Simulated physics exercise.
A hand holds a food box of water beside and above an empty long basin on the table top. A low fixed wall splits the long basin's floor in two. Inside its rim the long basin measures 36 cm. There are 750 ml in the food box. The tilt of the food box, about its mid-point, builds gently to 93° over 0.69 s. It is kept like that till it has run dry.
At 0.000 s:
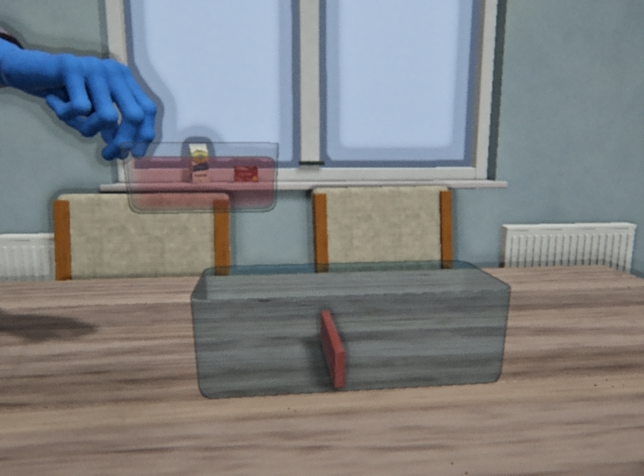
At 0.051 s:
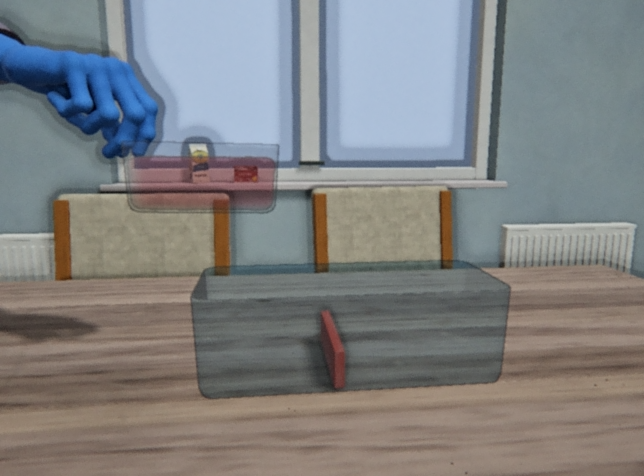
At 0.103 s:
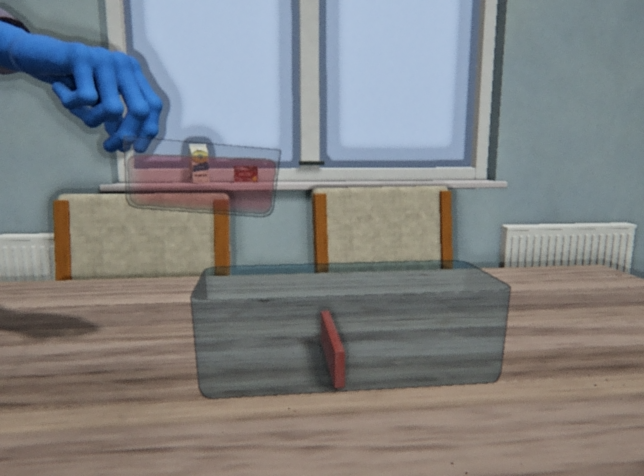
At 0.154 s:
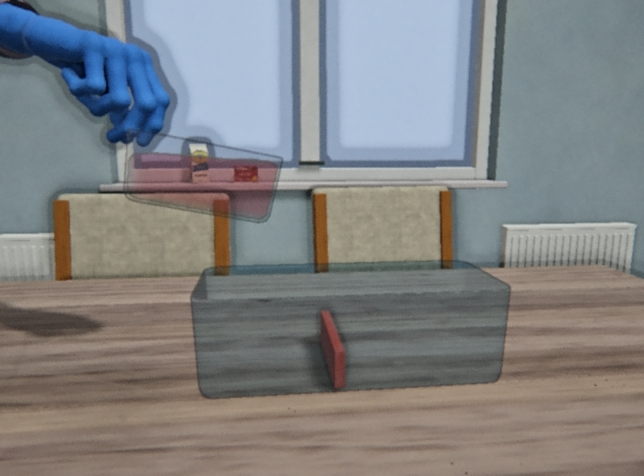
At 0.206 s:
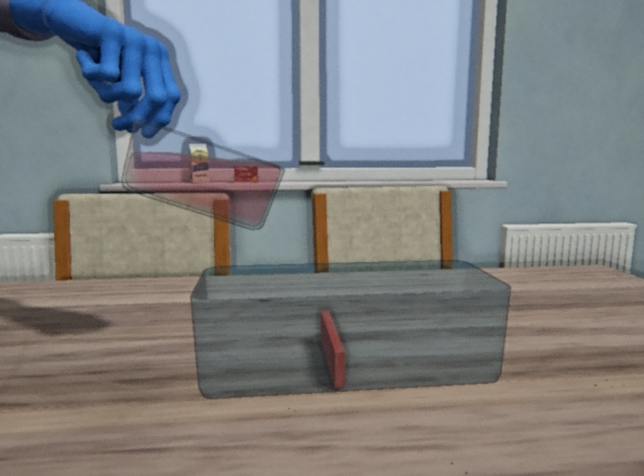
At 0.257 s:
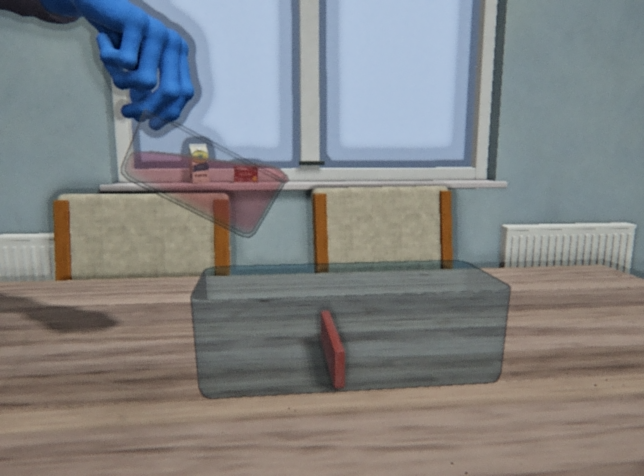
A blue hand holds a clear food box of reddish liquid, level at first, above and to the left of a long, empty see-through basin on a wooden table. The hand shifts slightly right and upward as the box gradually tilts, its right end dipping toward the basin.
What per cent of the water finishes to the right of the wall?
The far part has some 46 per cent.
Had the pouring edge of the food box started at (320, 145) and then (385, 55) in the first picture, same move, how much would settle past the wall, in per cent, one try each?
In turn about 80 and 85 per cent.
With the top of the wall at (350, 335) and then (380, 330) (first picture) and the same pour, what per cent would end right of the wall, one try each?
In turn about 15 and 10 per cent.
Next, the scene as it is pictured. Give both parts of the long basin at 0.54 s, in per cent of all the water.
Near 14 on the left, 22 on the right.
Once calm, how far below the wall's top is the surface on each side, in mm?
Some 28 mm on the left and 34 mm on the right.
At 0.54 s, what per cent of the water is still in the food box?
About 26 per cent.
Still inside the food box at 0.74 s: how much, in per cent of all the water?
Some 8 per cent.
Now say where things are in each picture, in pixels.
Tilt 0°; pouring edge (277, 145); surface from (135, 159) to (275, 158); the long basin's rim runs from (199, 284) to (487, 275); the wall's top is at (331, 330), in the first frame.
Tilt 1°; pouring edge (277, 147); surface from (136, 158) to (275, 159), in the second frame.
Tilt 5°; pouring edge (279, 152); surface from (136, 157) to (276, 161), in the third frame.
Tilt 11°; pouring edge (281, 160); surface from (137, 156) to (278, 163), in the fourth frame.
Tilt 19°; pouring edge (282, 170); surface from (137, 156) to (281, 166), in the fifth frame.
Tilt 28°; pouring edge (282, 182); surface from (136, 153) to (279, 174); 4 per cent is over the edge, in the sixth frame.
After 0.54 s the tilt is 82° and 25 per cent is still to pour, 13 is left of the wall and 23 right of it.
After 0.74 s the tilt is 93° and 8 per cent is still to pour, 43 is left of the wall and 46 right of it.
After 0.96 s the tilt is 93° and 3 per cent is still to pour, 48 is left of the wall and 45 right of it.
After 1.19 s the tilt is 93° and 1 per cent is still to pour, 51 is left of the wall and 45 right of it.
In the end 52 per cent lies left of the wall, 46 right of it and 2 outside.
